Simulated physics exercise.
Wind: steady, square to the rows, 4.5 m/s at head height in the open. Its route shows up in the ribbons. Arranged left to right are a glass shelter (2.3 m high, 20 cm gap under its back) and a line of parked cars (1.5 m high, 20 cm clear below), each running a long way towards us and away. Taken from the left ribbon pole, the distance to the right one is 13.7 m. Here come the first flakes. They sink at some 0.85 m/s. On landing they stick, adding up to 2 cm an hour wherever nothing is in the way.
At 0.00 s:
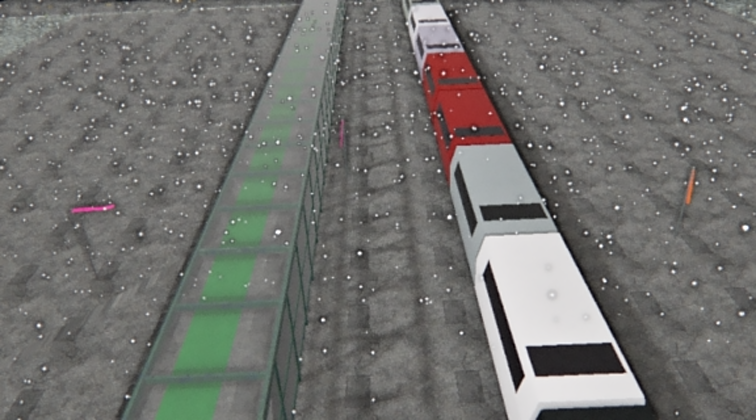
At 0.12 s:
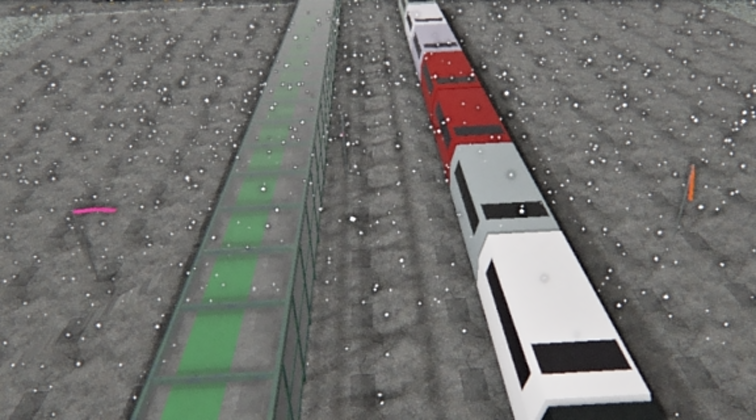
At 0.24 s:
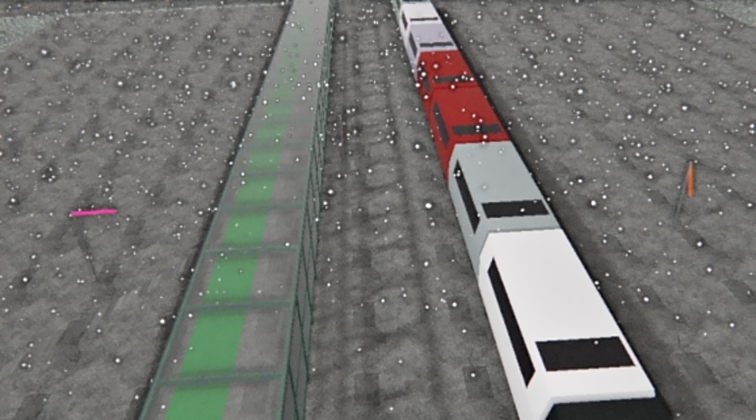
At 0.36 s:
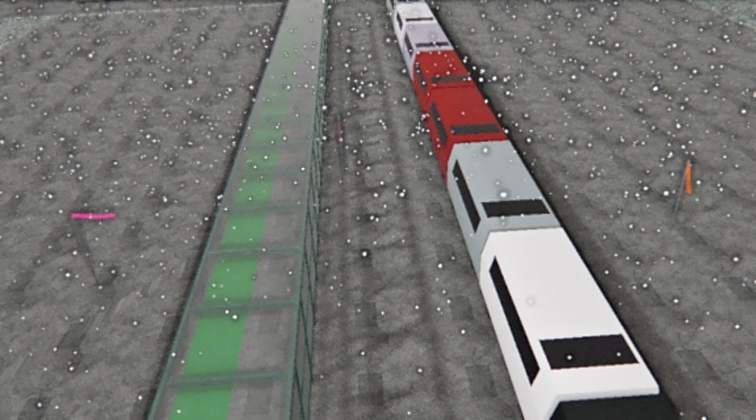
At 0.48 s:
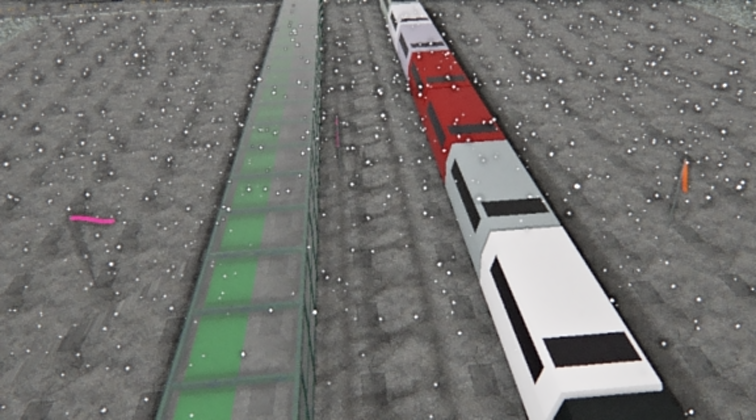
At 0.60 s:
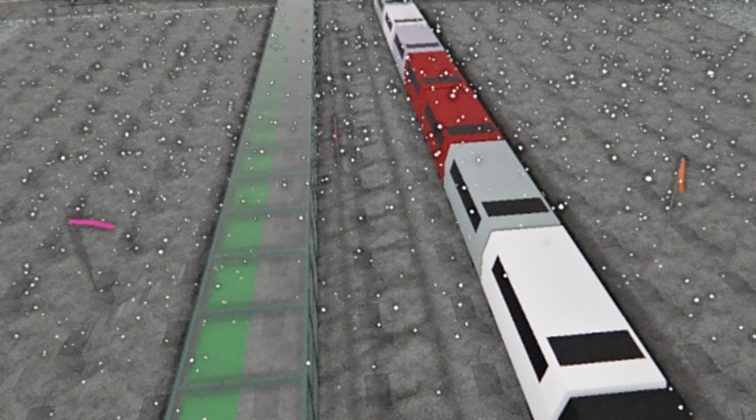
Long glass shelter and parked cars standing in blowing snow, pink ribbon streaming right, orange one barely stirring, the view shifting slightly.
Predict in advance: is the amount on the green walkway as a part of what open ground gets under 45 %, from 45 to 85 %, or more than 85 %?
I would say more than 85 %.
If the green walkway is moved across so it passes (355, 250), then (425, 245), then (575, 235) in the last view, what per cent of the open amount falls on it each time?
Going place by place, it's about 60, 60 and 80 %.
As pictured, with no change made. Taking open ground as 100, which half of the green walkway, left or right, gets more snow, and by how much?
More on the left-hand part: About 20 points.
10 minutes on, 4 mm on the green walkway, 3 mm in the open.
30 minutes on, 11 mm on the green walkway, 10 mm in the open.
60 minutes on, 22 mm on the green walkway, 20 mm in the open, so the green walkway has 109 % of the open amount; the left half of it has 120 %, the right half 97 %.
